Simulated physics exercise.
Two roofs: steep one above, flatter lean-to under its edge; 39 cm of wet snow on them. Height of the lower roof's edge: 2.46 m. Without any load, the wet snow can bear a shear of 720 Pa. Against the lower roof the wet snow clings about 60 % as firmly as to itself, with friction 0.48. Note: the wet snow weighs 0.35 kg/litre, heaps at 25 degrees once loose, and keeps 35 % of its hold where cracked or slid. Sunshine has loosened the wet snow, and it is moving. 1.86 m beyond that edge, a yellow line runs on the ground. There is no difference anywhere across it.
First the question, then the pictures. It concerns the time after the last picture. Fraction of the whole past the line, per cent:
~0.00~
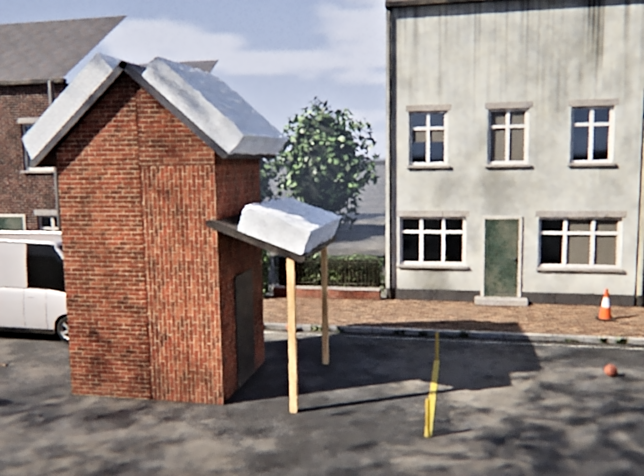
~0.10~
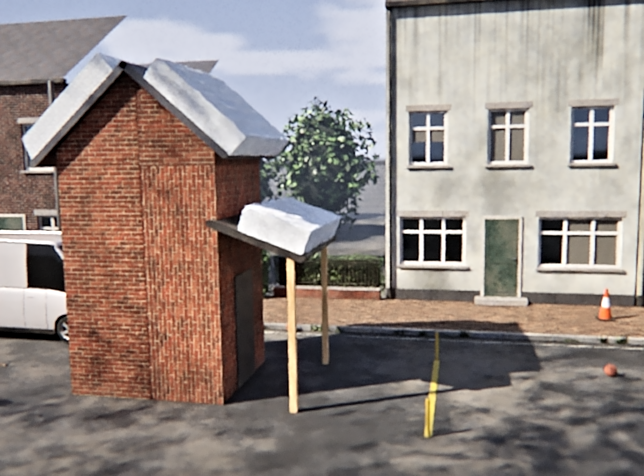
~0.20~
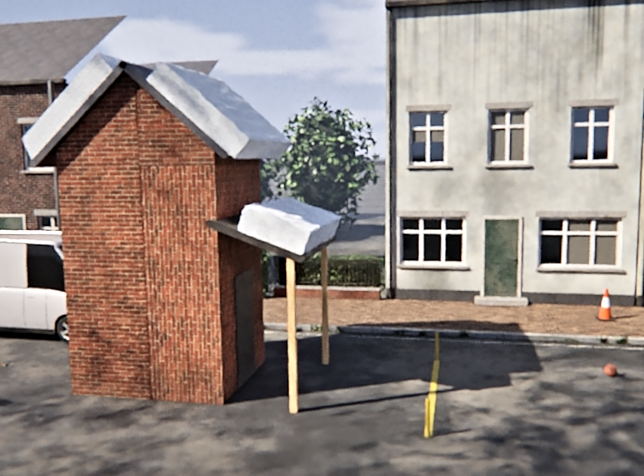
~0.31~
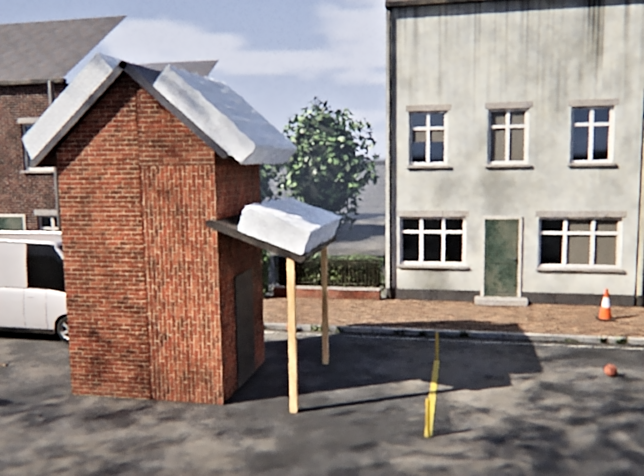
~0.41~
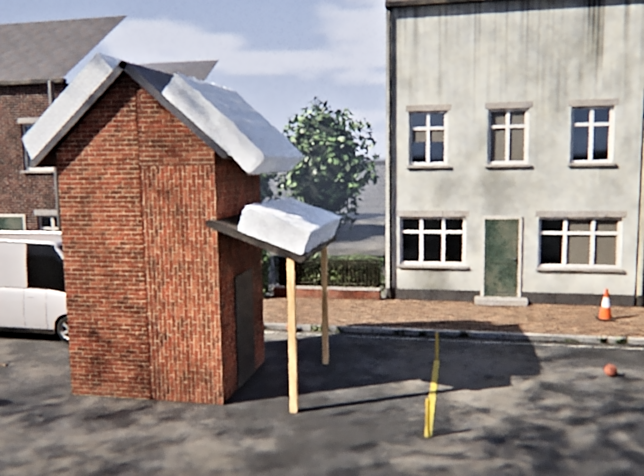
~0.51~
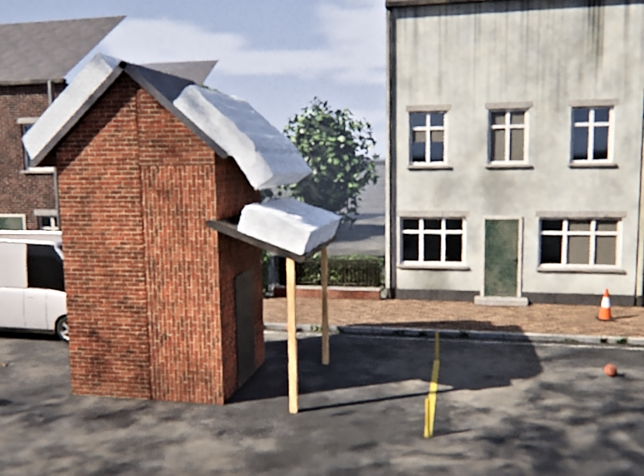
39 out of 100.
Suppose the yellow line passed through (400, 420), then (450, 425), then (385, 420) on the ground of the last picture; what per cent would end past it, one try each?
First try around 50 per cent, second around 35 per cent, third around 55 per cent.
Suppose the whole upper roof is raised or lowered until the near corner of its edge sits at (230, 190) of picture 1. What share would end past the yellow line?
25 %, roughly.
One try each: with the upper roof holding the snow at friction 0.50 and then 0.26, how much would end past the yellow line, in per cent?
I'd expect around 30 percent, then around 40 percent.
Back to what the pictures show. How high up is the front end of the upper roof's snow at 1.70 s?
I'd say around 0.0 metres.
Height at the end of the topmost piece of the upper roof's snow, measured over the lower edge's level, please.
Roughly 0.6 m.
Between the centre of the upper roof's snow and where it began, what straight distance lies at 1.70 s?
It has shifted some 5.6 m.
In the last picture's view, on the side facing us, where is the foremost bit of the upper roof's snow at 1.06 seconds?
Pixel: Approx. (354, 262).
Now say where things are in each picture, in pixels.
Foremost bit of the wet snow at (228, 125), in the first frame.
Foremost bit of the wet snow at (230, 126), its middle shifted 2.9 cm, 2 % of it past the upper edge, in one piece, in the second frame.
Foremost bit of the wet snow at (234, 130), its middle shifted 11 cm, 7 % of it past the upper edge, in one piece, in the third frame.
Foremost bit of the wet snow at (240, 136), its middle shifted 24 cm, 15 % of it past the upper edge, in one piece, in the fourth frame.
Foremost bit of the wet snow at (250, 149), its middle shifted 43 cm, 26 % of it past the upper edge, in one piece, in the fifth frame.
Foremost bit of the wet snow at (260, 164), its middle shifted 68 cm, 40 % of it past the upper edge, cracking, in the sixth frame.
After 1.06 s, 5 % is below the lower edge and 0 % is past the line.
After 1.70 s, 76 % is below the lower edge and 26 % is past the line.
After 2.35 s, 76 % is below the lower edge and 39 % is past the line.
After 3.00 s, 76 % is below the lower edge and 39 % is past the line.
After 3.10 s, 76 % is below the lower edge and 39 % is past the line.
